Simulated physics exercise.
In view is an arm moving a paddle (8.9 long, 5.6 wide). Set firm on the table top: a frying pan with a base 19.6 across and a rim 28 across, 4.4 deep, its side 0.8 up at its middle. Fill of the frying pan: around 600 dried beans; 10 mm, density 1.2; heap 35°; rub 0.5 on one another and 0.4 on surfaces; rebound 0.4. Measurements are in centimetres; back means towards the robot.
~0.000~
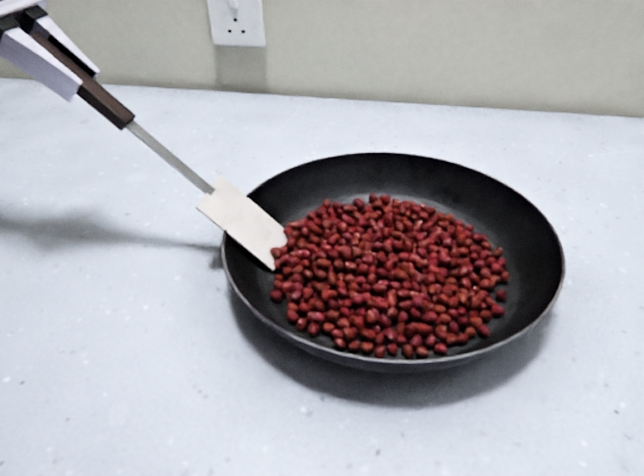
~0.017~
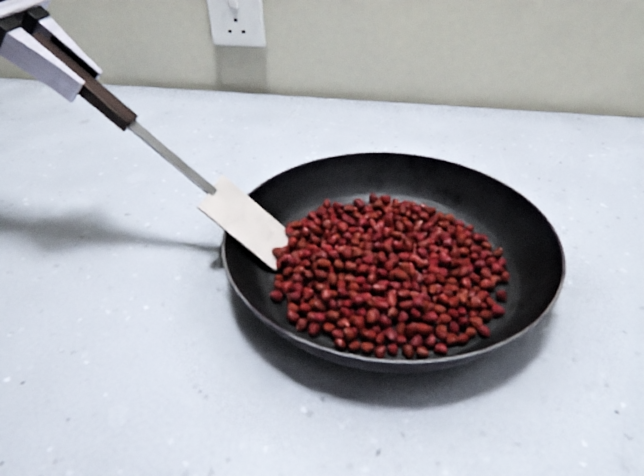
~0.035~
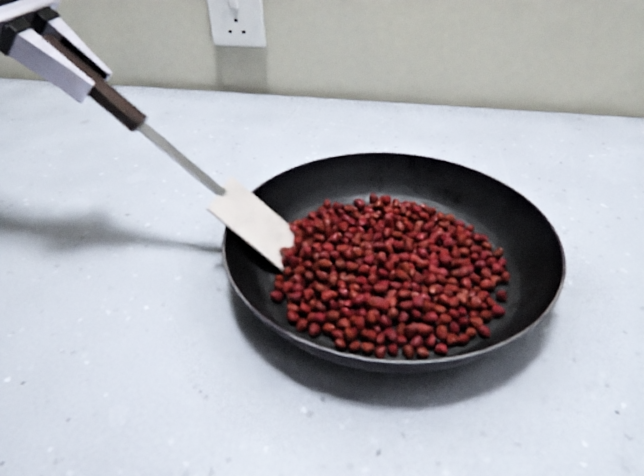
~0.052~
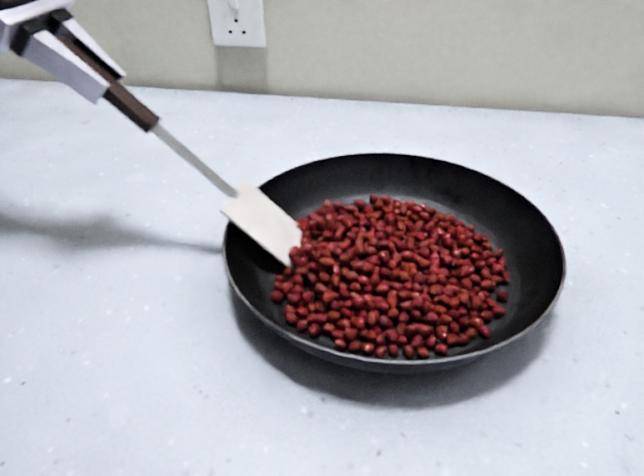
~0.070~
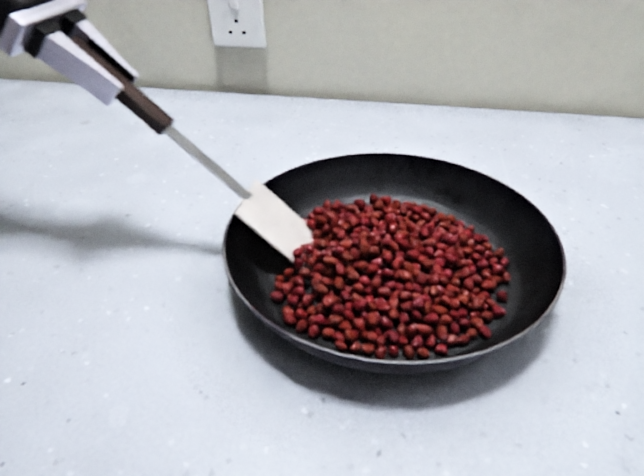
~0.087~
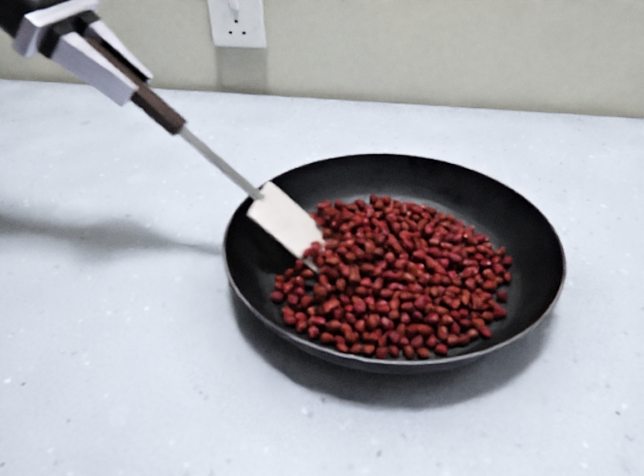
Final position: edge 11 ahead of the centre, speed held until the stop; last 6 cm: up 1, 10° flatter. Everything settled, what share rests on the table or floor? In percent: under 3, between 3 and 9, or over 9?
Between 3 and 9 percent.
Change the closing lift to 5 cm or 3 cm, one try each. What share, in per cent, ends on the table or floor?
Result, in order: Approx. 5 % and 10 %.
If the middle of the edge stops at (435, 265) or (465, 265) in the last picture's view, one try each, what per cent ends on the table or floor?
Around 0 per cent for the first try and 0 per cent for the second.
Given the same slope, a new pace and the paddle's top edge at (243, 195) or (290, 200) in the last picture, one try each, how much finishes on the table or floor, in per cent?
About 0 and 15 percent.
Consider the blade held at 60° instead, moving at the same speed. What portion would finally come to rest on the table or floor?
In that case around 5 per cent.
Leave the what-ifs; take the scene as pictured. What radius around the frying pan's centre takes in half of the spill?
I'd say some 20 centimetres, give or take.
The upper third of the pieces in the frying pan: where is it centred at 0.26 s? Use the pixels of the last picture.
Near pixel (471, 261).
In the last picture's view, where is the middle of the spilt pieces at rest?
It ends up around (611, 293).
After 0.17 s, sloping 44°, highest piece 4 above the table; 599 in the frying pan.
After 0.26 s, sloping 41°, highest piece 5 above the table; 599 in the frying pan.
After 0.50 s, sloping 34°, highest piece 5 above the table; 566 in the frying pan, 31 on the table or floor, 2 on the blade or in flight.
After 1.55 s, sloping 34°, highest piece 5 above the table; 566 in the frying pan, 33 on the table or floor.
At rest, 566 in the frying pan, 33 on the table or floor. That is 6 % on the table or floor.
